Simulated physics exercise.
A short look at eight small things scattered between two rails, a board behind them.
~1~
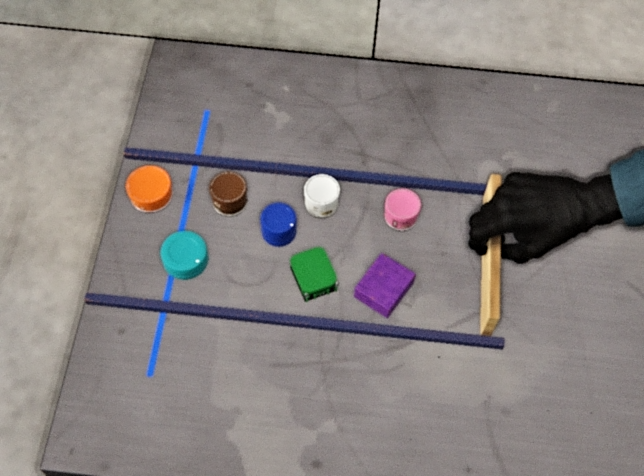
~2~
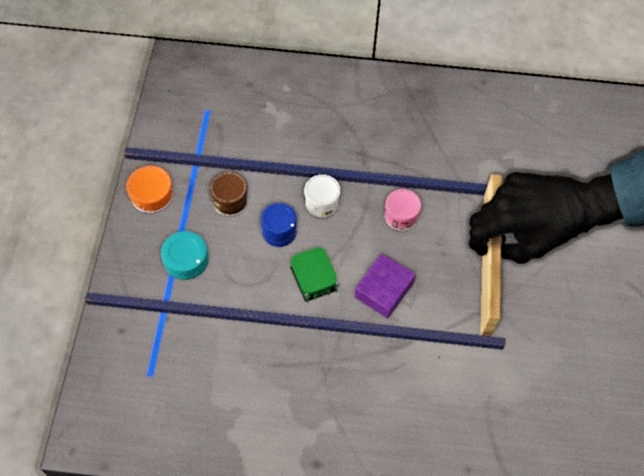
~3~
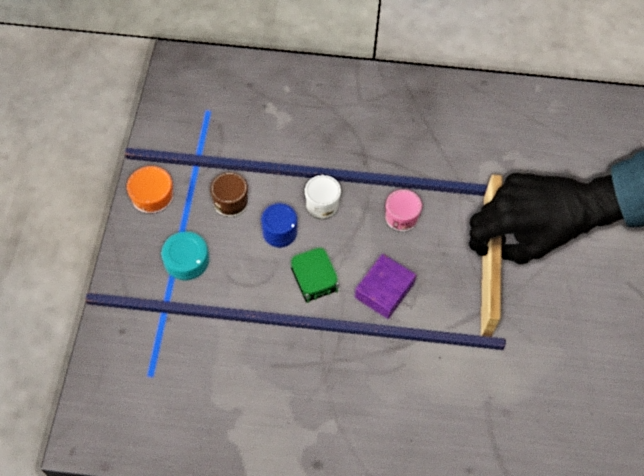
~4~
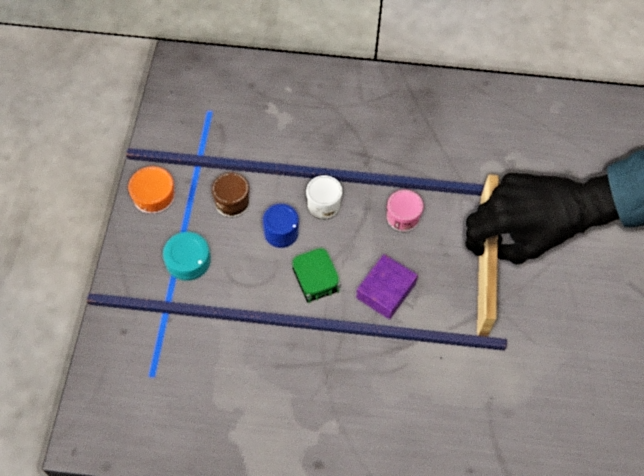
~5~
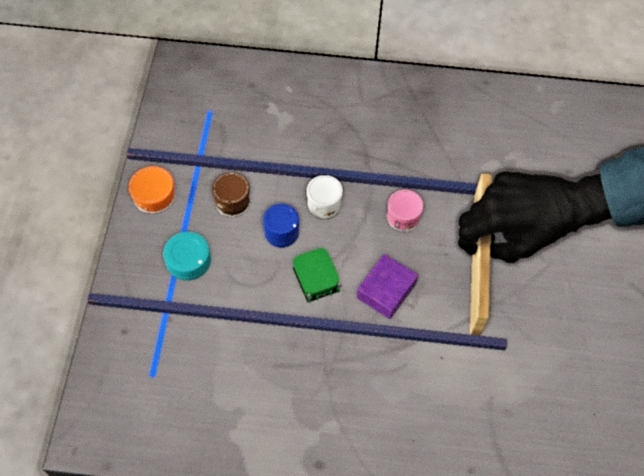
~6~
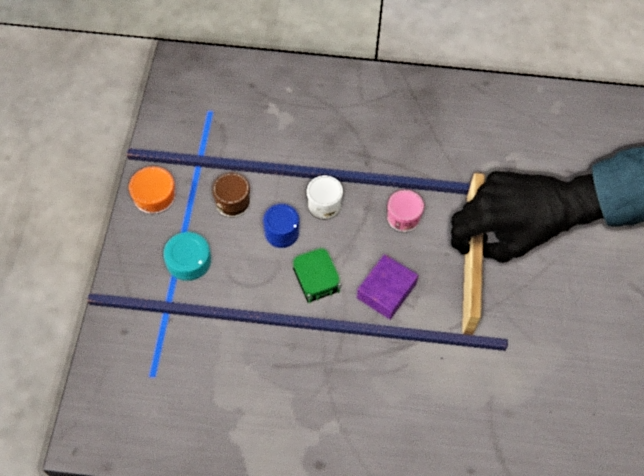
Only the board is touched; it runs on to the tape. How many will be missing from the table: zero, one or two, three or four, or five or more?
As it turns out, the number that fall off is one or two.
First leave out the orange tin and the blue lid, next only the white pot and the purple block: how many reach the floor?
Fallen: 1, and 1 in the other try.
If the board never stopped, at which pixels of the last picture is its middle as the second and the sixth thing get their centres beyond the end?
About (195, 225), then (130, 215).
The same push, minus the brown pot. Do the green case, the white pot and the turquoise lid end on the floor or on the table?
The green case survives, the white pot stays on, the turquoise lid drops off.
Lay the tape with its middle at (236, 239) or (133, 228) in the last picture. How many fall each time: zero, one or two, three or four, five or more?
Taking them in turn, not one; more than four.
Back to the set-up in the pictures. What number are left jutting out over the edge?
0 of them.
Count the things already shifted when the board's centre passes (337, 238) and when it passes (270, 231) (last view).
4 and 7.
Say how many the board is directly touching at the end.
It touches 3.
Early on, none off yet; orange tin at rest near (153, 191); turquoise lid at rest near (188, 257); brown pot at rest near (232, 196).
A while later, none off yet; orange tin at rest near (153, 191); turquoise lid at rest near (188, 257); brown pot moving near (226, 196).
Further along, none off yet; orange tin travelled a little near (142, 193); turquoise lid travelled about its own width near (126, 250); brown pot travelled about its own width near (179, 202).
Finally, the number that fall off is one or two; lost, turquoise lid and orange tin.
